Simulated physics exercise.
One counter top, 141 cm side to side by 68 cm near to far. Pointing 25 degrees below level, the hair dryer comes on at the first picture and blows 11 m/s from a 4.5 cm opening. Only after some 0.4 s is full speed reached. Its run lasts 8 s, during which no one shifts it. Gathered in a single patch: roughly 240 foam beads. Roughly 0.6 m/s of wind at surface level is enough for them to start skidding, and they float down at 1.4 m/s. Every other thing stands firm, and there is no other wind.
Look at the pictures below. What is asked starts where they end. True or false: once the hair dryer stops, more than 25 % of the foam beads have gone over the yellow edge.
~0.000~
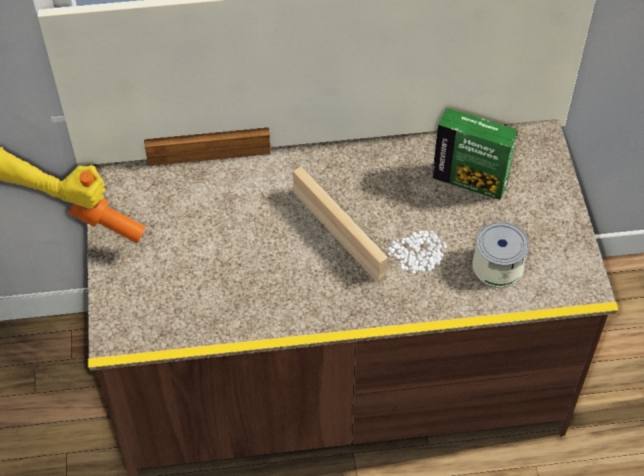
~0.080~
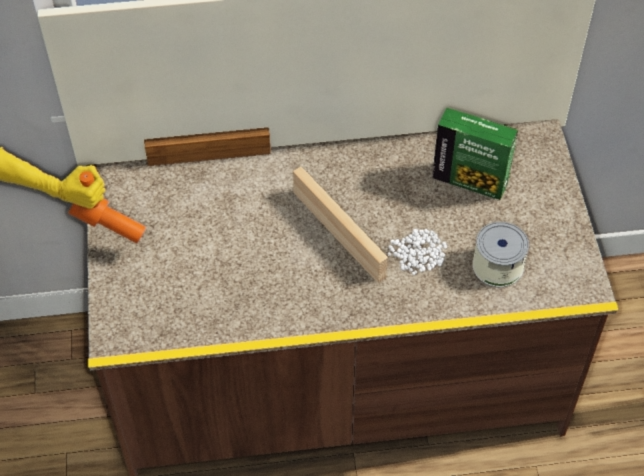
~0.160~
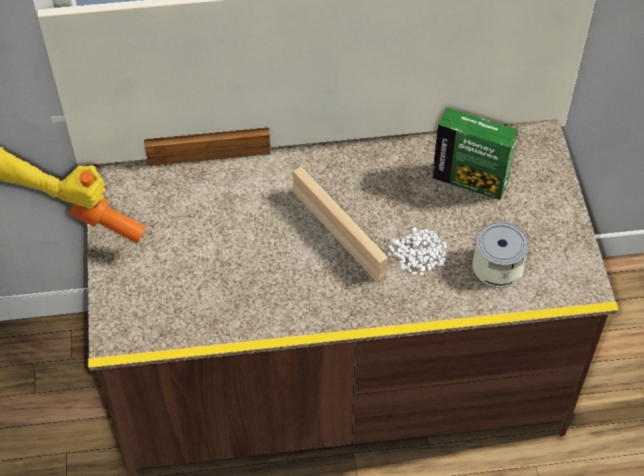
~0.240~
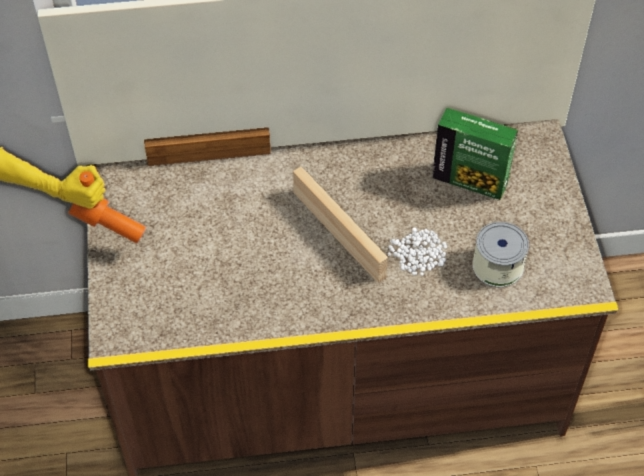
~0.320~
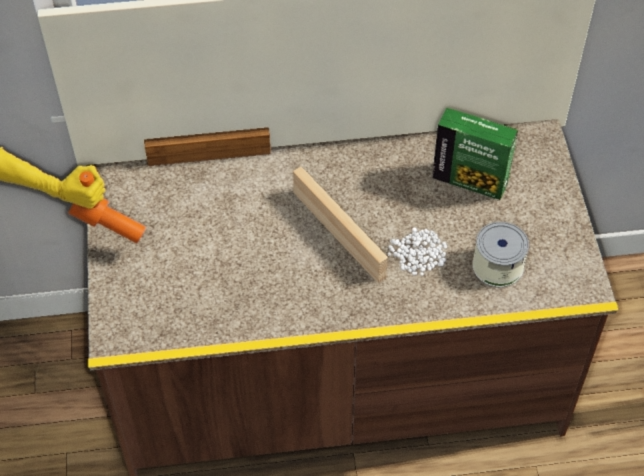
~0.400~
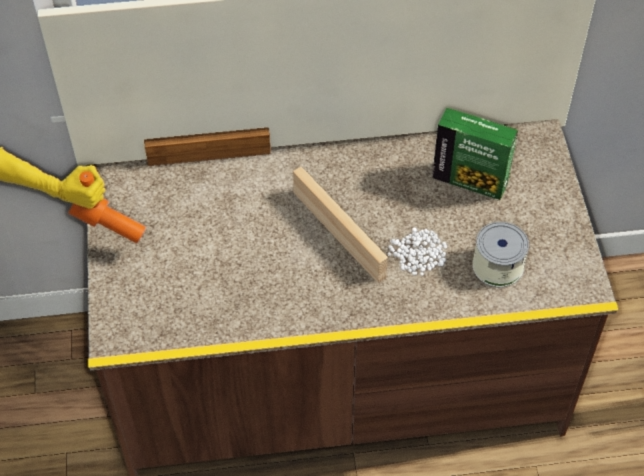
False.
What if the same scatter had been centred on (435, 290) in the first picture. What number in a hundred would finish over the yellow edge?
Expected share: Near 25 %.
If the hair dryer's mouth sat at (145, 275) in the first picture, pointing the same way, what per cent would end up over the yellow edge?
Result: Approx. 0 %.
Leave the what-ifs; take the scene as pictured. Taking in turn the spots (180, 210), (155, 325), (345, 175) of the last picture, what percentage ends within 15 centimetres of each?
I would say some 0 %, 0 % and 0 % respectively.
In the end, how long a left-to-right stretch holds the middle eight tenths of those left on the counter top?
Around 10 centimetres from left to right.
After 1.6 s, 41 % are on the move or not yet settled, 0 % are over the yellow edge; the middle of those still in play is near (422, 252).
After 2.6 s, 40 % are on the move or not yet settled, 0 % are over the yellow edge; the middle of those still in play is near (422, 252).
After 4.4 s, 38 % are on the move or not yet settled, 0 % are over the yellow edge; the middle of those still in play is near (422, 252).
After 8.0 s, at the end, 0 % are over the yellow edge; the middle of those still in play is near (422, 252).
